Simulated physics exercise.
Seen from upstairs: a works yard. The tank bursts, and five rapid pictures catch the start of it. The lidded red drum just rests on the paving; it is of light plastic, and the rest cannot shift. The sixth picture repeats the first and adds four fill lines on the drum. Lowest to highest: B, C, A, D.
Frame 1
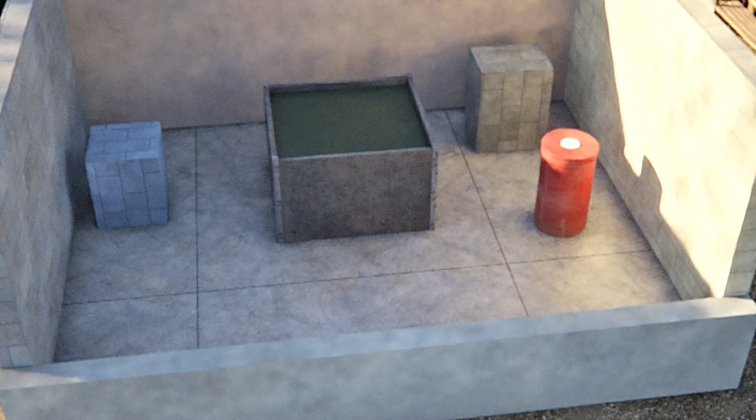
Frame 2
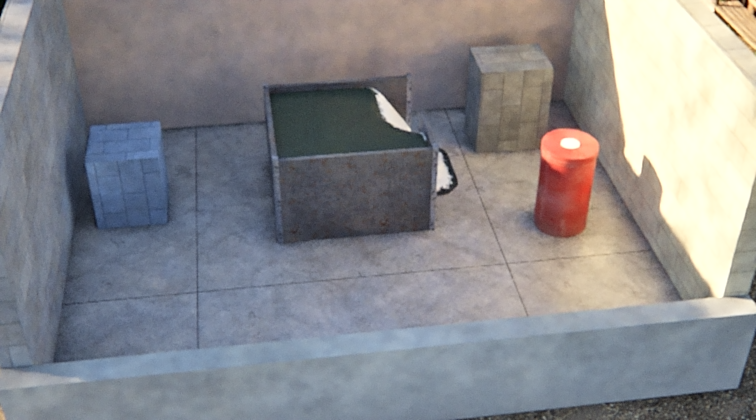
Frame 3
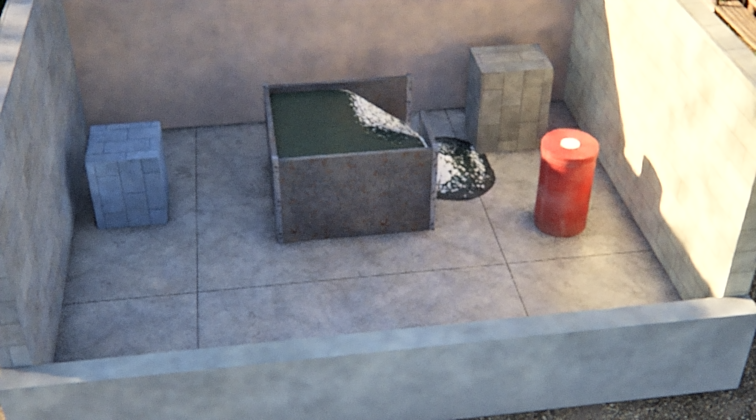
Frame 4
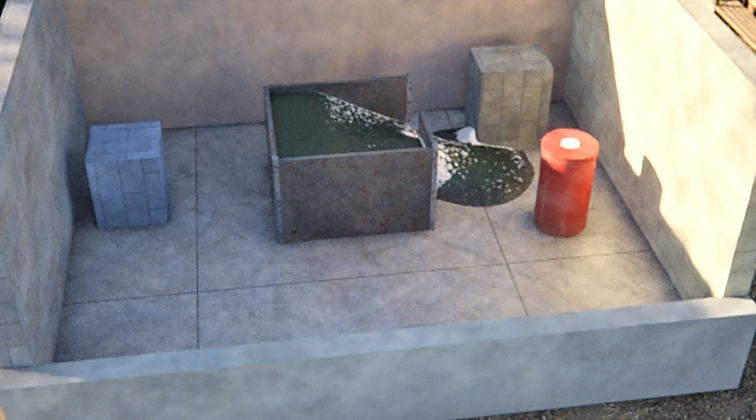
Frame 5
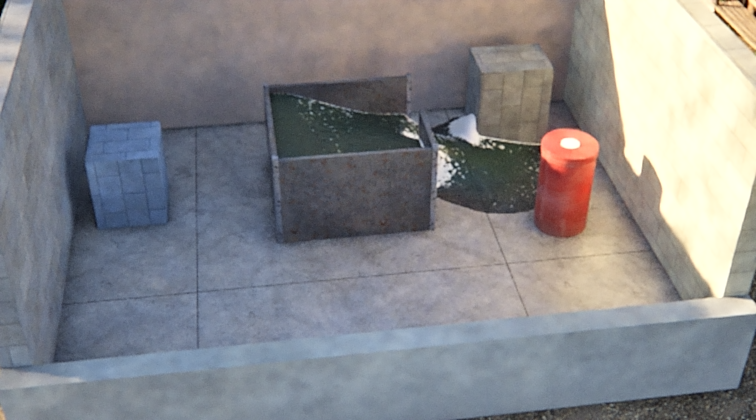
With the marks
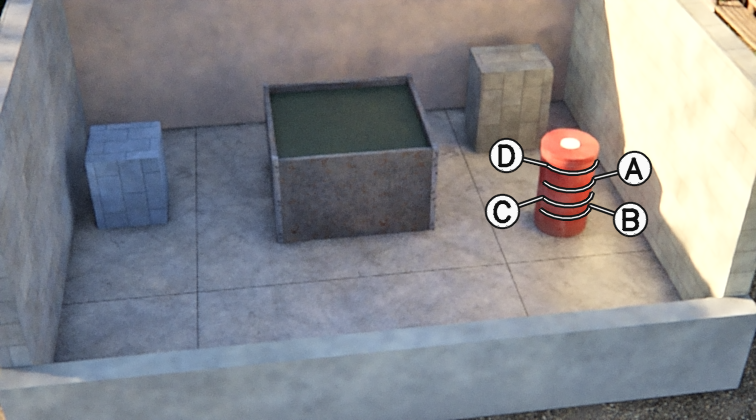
Dark green water pours from the right side of a square, open-topped grey tank in the middle of a walled works yard, seen from upstairs. A bluish block stands at left, a grey-brown block at back right, and a red drum at right. White froth streaks the sinking water as the pool spreads rightward across the paving, reaching the block and drum, while the view stays still.
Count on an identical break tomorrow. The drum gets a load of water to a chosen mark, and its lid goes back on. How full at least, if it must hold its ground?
The limit is B.
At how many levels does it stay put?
All of the four.
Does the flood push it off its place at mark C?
No, not at all.
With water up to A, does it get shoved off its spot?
No, not at all.
In white, A at (575, 190); B at (571, 218); C at (572, 205); D at (577, 173); from the bottom up B, C, A, D.
If A is chosen, it does not move.
If B is chosen, it shifts by a finger or two and stays.
If C is chosen, it does not move.
If D is chosen, it does not move.
